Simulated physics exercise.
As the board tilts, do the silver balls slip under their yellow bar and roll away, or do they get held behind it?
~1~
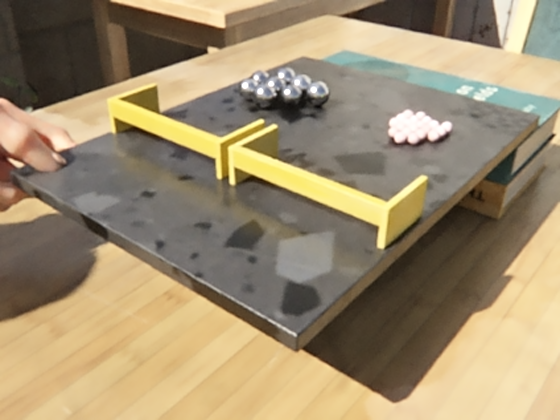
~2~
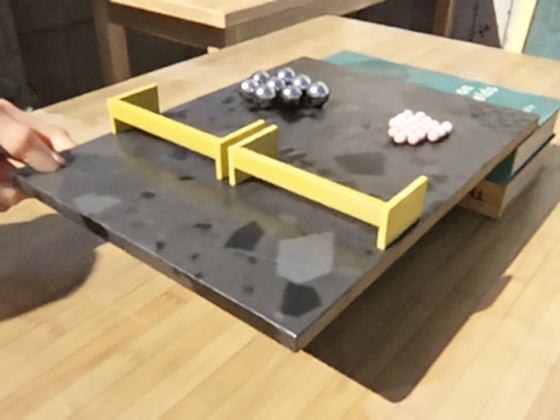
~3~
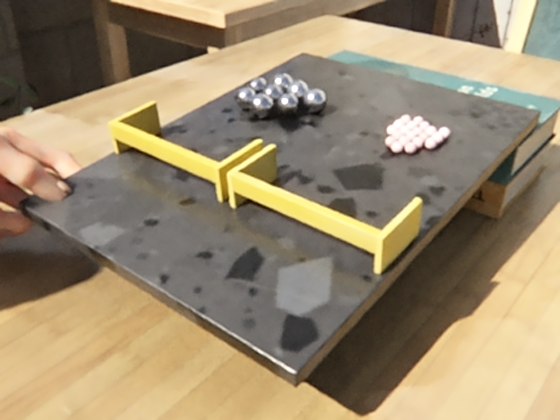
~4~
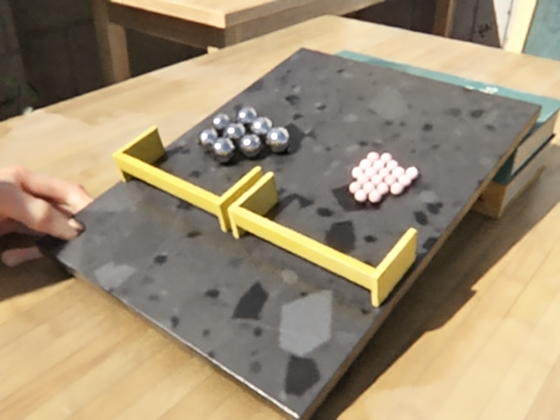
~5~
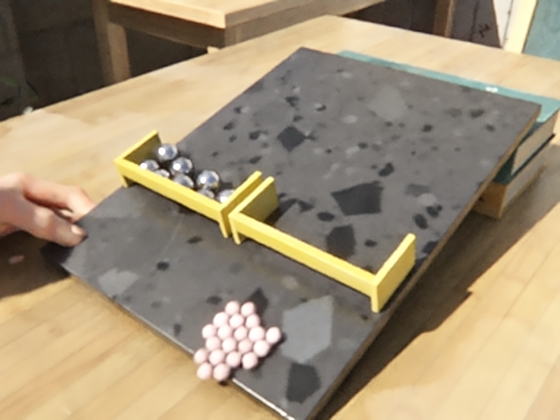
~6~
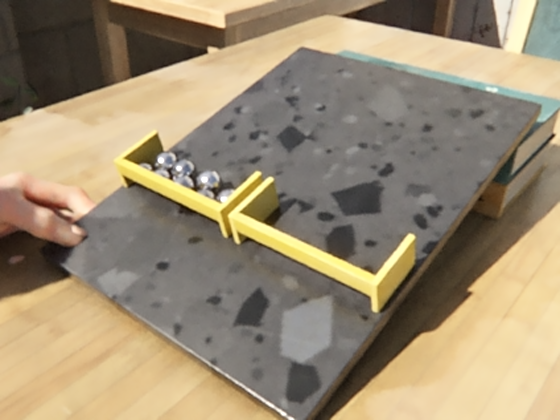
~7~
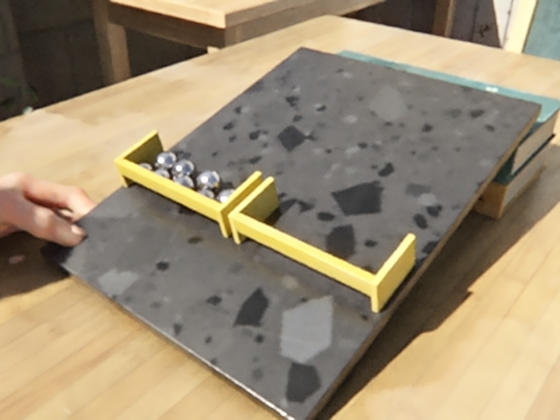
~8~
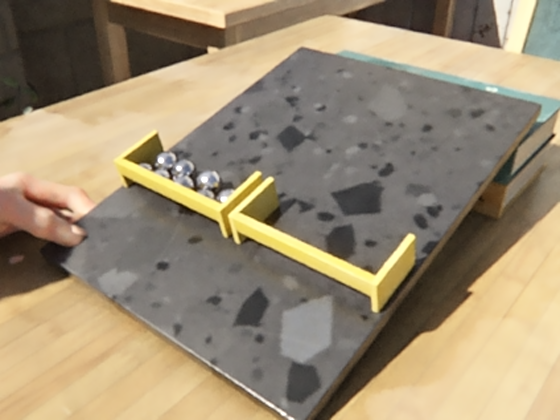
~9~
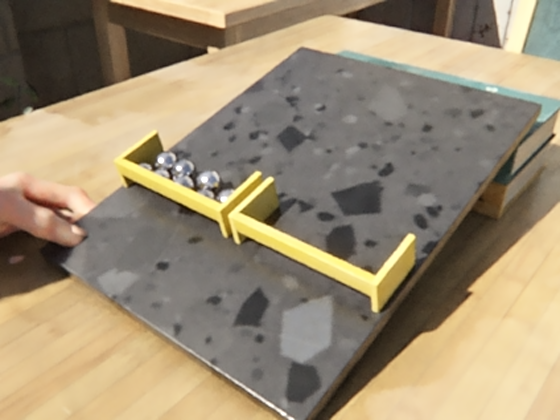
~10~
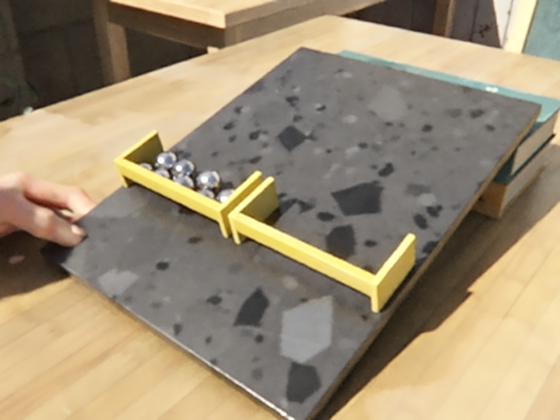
The silver balls get held behind their yellow bar. Only the small pink balls pass under theirs and roll away down the board.
